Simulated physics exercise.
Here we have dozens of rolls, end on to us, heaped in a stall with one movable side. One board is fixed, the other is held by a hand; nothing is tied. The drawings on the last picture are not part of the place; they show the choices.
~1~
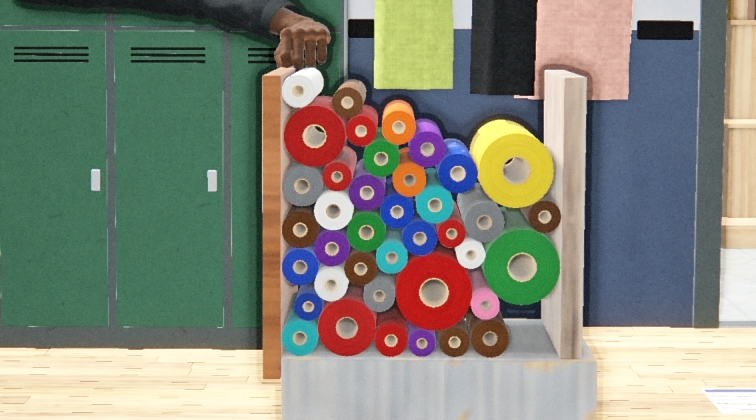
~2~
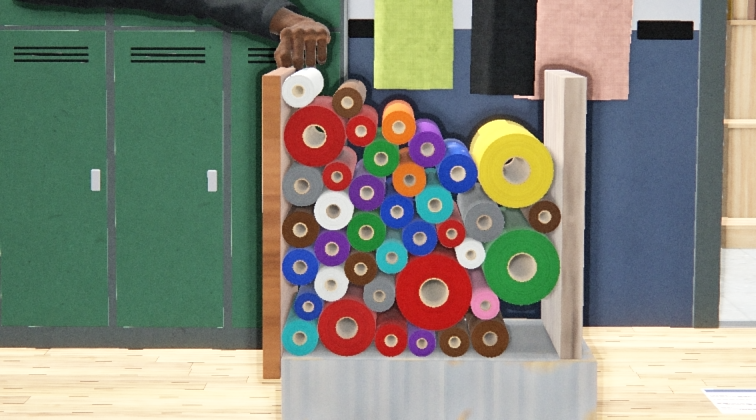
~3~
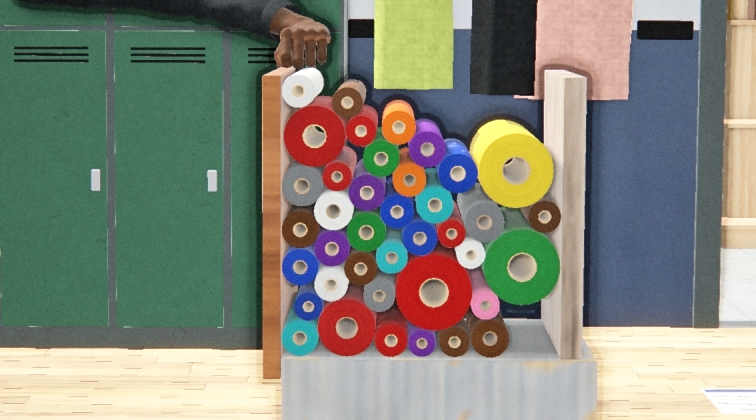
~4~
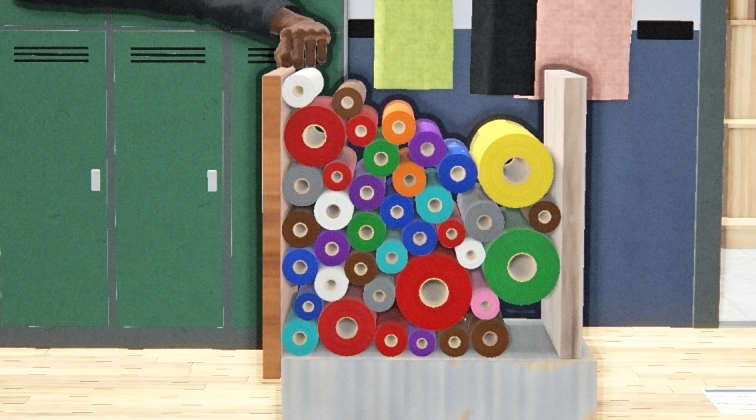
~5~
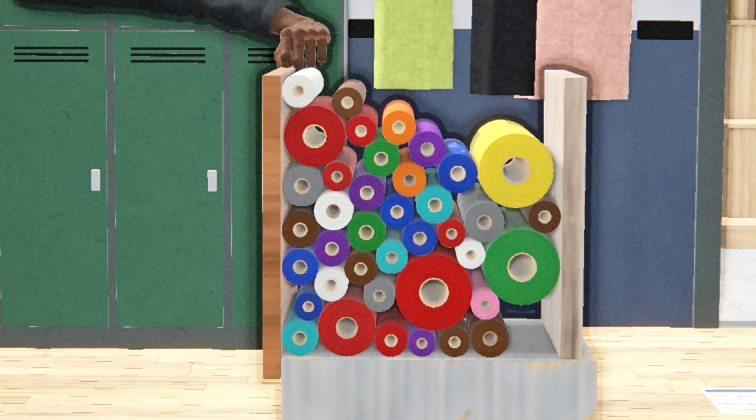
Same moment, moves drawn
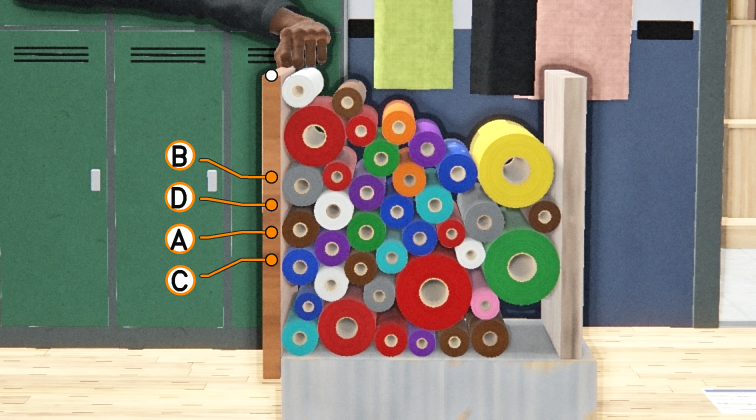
Dozens of colourful rolls sat heaped between two upright boards on a grey base, with green lockers behind, while a hand rested on top of the left board and nothing noticeably moved.
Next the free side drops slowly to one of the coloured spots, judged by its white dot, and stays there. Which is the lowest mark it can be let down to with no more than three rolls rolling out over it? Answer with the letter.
At most to D.
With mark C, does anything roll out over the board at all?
Yes, at C.
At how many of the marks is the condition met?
Two of them.
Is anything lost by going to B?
At B: Yes.
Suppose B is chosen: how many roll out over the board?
It comes to one.
On the marked copy, A at (272, 232); B at (272, 177); C at (272, 260); D at (272, 205); the white dot at (272, 76).
With D. Early on, top of the board (281, 136).
Further on, top of the board (281, 203).
At the end, top of the board (281, 204), one out over the board.
As for the rest, A more than three out over the board; B one out over the board; C more than three out over the board.
